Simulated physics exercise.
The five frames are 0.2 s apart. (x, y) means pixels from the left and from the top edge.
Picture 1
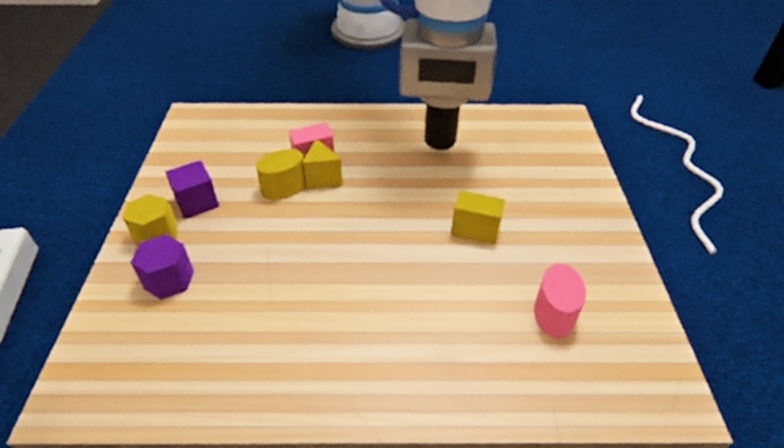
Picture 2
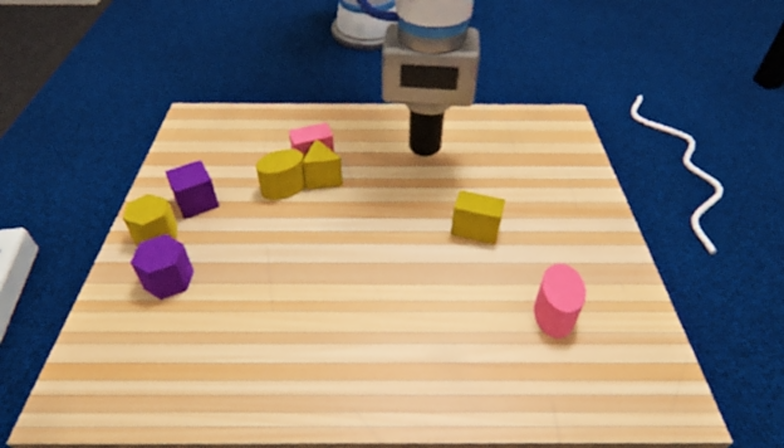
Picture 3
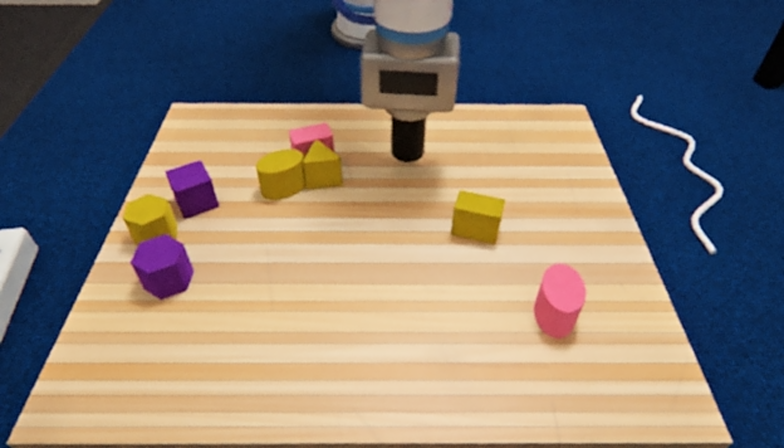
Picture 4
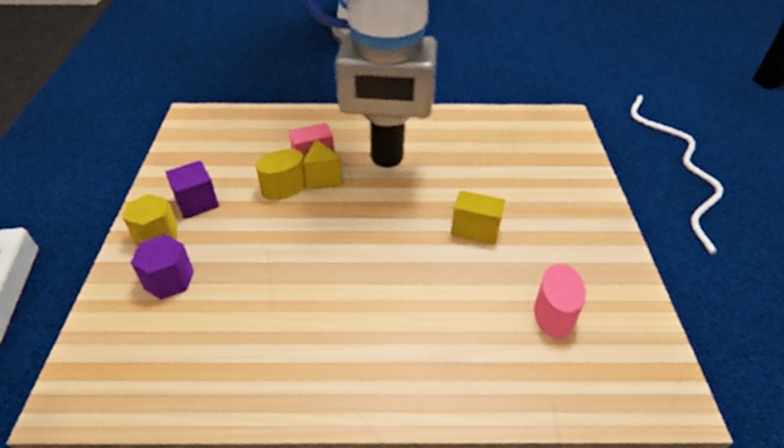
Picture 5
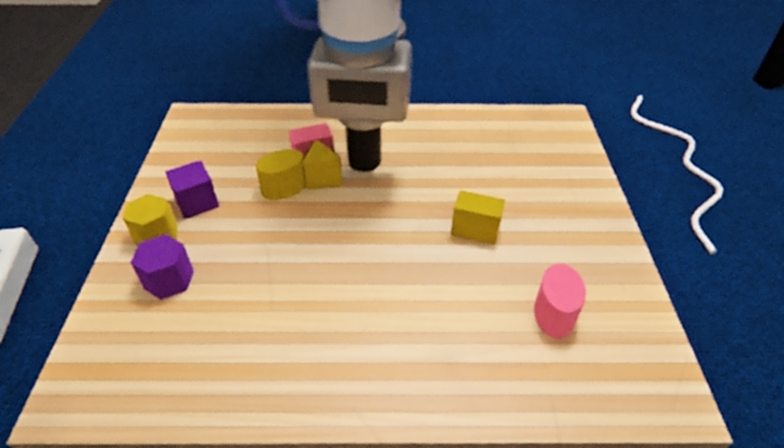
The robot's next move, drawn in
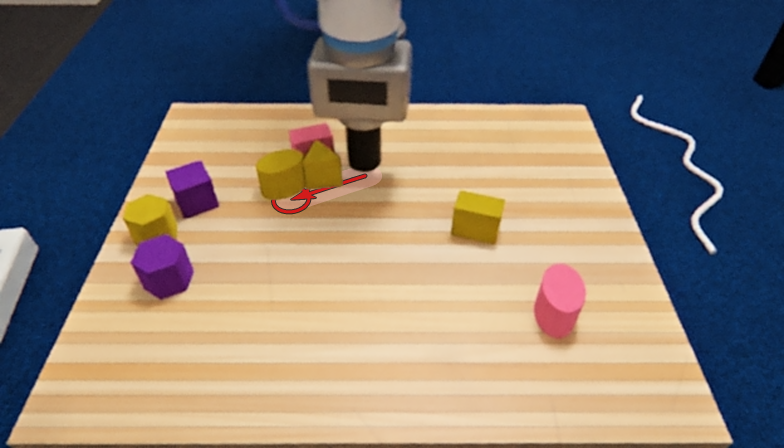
A robot arm moves left across the board toward a yellow three-sided block, touching nothing else.
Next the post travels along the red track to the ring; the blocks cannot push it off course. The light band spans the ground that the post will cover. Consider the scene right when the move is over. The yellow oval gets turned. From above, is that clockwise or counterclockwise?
My answer: Anticlockwise.
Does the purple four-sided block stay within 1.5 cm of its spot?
Answer: Yes.
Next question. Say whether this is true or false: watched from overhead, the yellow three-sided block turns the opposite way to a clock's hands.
The statement is false.
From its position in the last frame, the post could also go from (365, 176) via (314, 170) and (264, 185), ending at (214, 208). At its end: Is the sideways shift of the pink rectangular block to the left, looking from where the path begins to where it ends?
No, that is not how it ends up.
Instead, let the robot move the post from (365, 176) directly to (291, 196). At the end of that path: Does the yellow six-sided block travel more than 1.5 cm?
No, that is not how it ends up.
The line goes from (365, 176) directly to (291, 200).
On the path given first. Halfway along, post at (327, 174); yellow oval at (256, 158), turned 20° anticlockwise; yellow three-sided block at (297, 157), turned 55° clockwise.
At the end, post at (289, 186); purple four-sided block unmoved; yellow oval at (248, 155), turned 55° anticlockwise; pink rectangular block unmoved; yellow three-sided block at (277, 155), turned 95° clockwise.
